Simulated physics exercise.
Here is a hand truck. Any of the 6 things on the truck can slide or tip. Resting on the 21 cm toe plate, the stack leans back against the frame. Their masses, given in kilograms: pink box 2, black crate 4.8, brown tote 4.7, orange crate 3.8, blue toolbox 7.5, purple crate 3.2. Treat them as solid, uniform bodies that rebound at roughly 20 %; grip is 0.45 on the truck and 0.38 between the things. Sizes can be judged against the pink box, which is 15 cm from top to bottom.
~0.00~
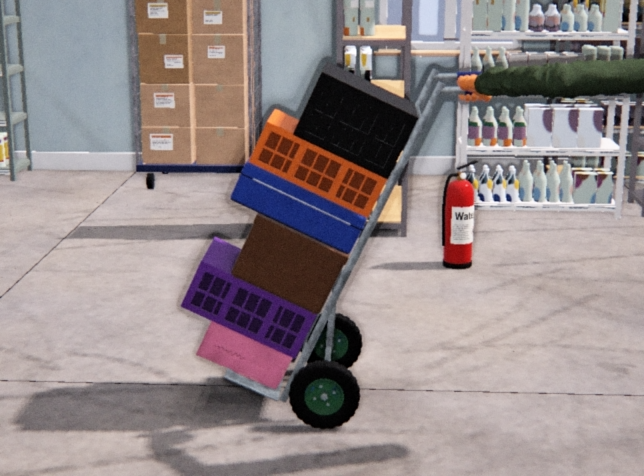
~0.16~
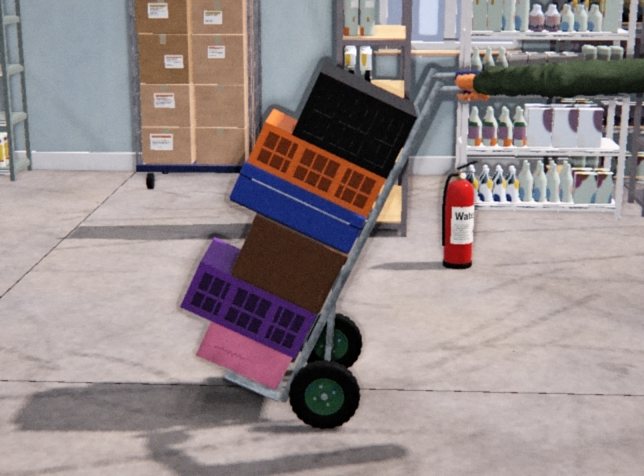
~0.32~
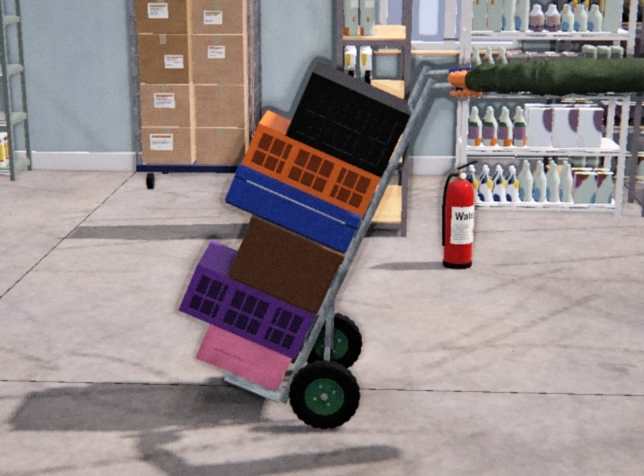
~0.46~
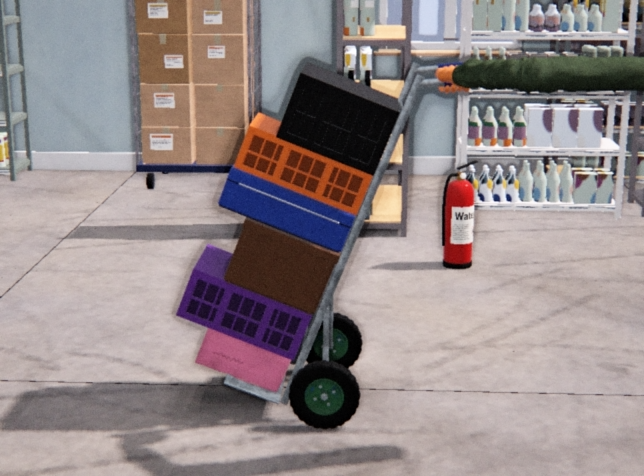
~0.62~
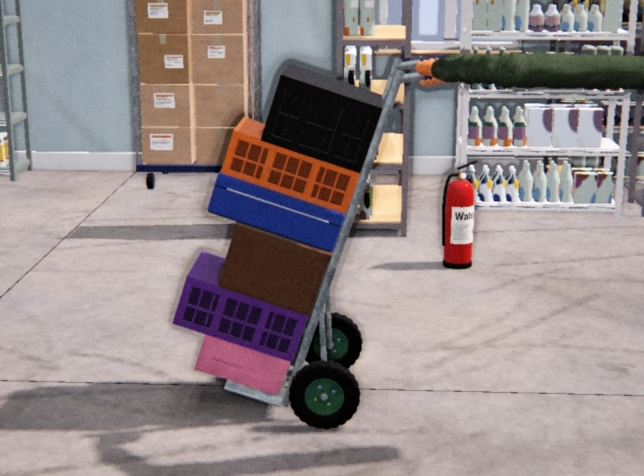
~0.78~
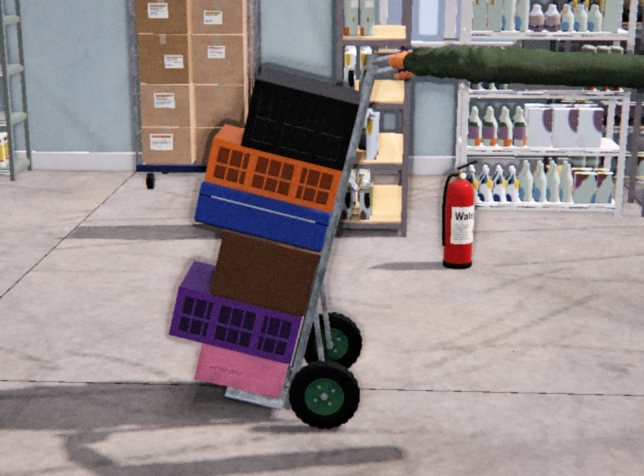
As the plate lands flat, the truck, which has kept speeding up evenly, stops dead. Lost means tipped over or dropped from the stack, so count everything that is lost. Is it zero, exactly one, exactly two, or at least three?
It is at least three.
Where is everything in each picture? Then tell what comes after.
In the first frame, 25° short of upright; pink box (249, 342); black crate (356, 119).
In the second frame, 25° short of upright; blue toolbox (300, 199); purple crate (253, 296).
In the third frame, 23° short of upright; brown tote (289, 253); orange crate (314, 162).
In the fourth frame, 21° short of upright; blue toolbox (290, 201); purple crate (249, 300).
In the fifth frame, 18° short of upright; brown tote (278, 257); orange crate (293, 164).
In the sixth frame, 14° short of upright; pink box (246, 356); black crate (303, 118).
After 1.68 s, truck upright; black crate tipped 21° from how it sat near (139, 135); pink box tipped 20° from how it sat near (237, 365); orange crate tipped 21° from how it sat.
After 2.08 s, truck upright; black crate, brown tote, orange crate and blue toolbox now dropped from the stack; pink box tipped 53° from how it sat near (212, 353); purple crate tipped 53° from how it sat.
After 2.48 s, truck upright; pink box tipped 49° from how it sat near (216, 353); purple crate tipped 49° from how it sat.
At rest (3.8 s), dropped from the stack, black crate, brown tote, orange crate, blue toolbox and purple crate; pink box in place, give or take 10 cm. Seen from the same camera at the end, pink box near (248, 375).
